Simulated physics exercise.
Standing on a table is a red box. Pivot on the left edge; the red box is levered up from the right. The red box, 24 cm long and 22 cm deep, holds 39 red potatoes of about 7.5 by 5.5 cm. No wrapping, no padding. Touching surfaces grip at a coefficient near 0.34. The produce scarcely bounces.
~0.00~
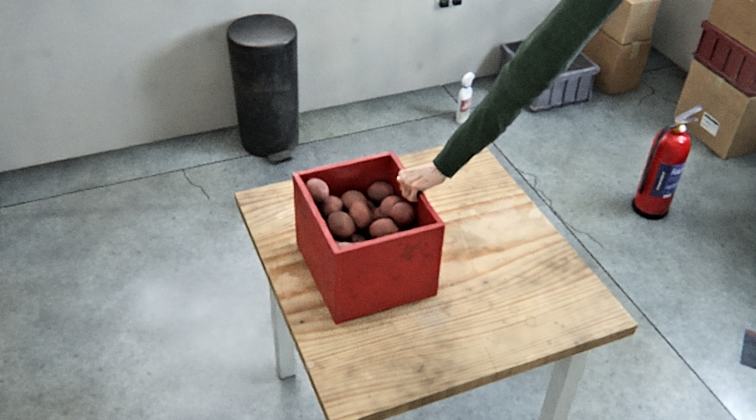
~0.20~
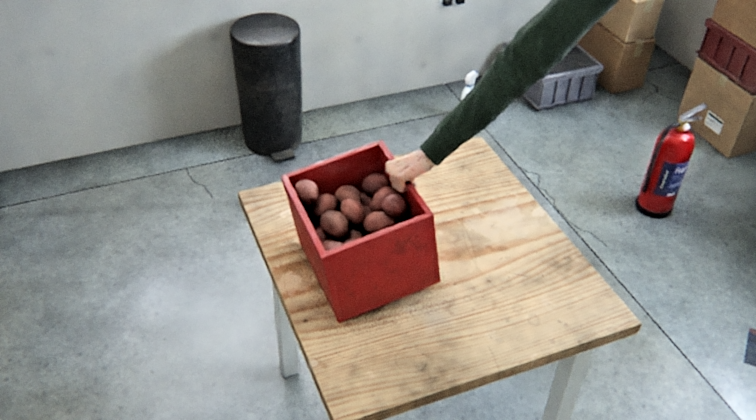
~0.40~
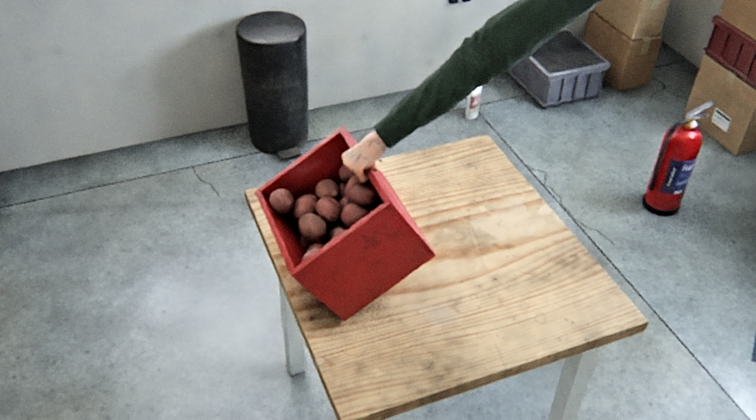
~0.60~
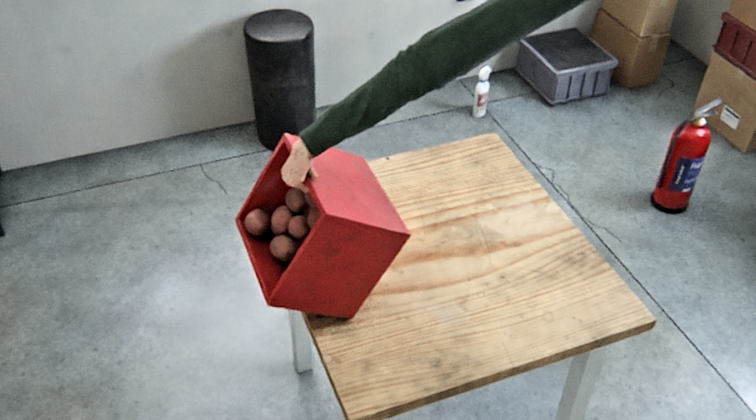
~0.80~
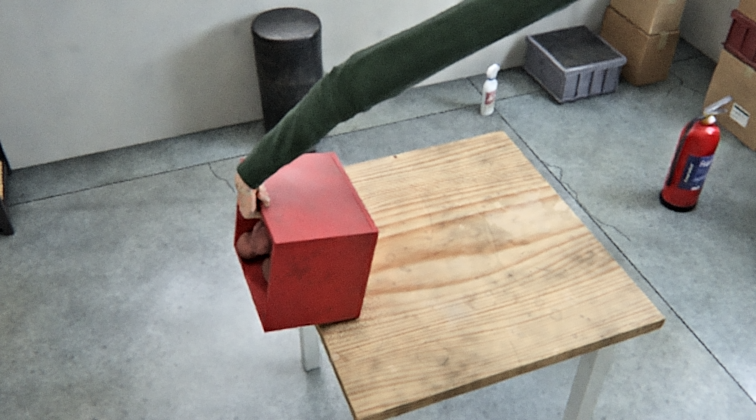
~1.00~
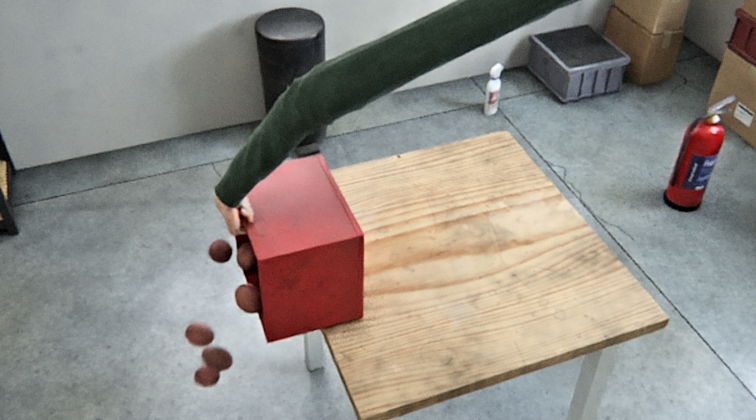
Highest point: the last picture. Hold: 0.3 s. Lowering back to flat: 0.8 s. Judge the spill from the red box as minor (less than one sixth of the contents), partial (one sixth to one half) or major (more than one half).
Fraction out: One-sixth to one-half.
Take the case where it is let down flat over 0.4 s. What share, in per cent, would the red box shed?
Red box 30 per cent.
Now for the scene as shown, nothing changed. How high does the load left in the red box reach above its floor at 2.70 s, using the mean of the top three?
That is close to 19 centimetres.
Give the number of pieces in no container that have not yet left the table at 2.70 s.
Estimated count: 0.
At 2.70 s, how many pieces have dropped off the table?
At that time, the count is near 10.
After 1.27 s, tilt 89°; 6 of 39 out of the red box.
After 1.61 s, tilt 59°; 8 of 39 out of the red box.
After 2.09 s, tilt 0°; 10 of 39 out of the red box.
Outcome (at 2.70 s), 10 of 39 out of the red box. Asked share, 10 of 39, 26 per cent.
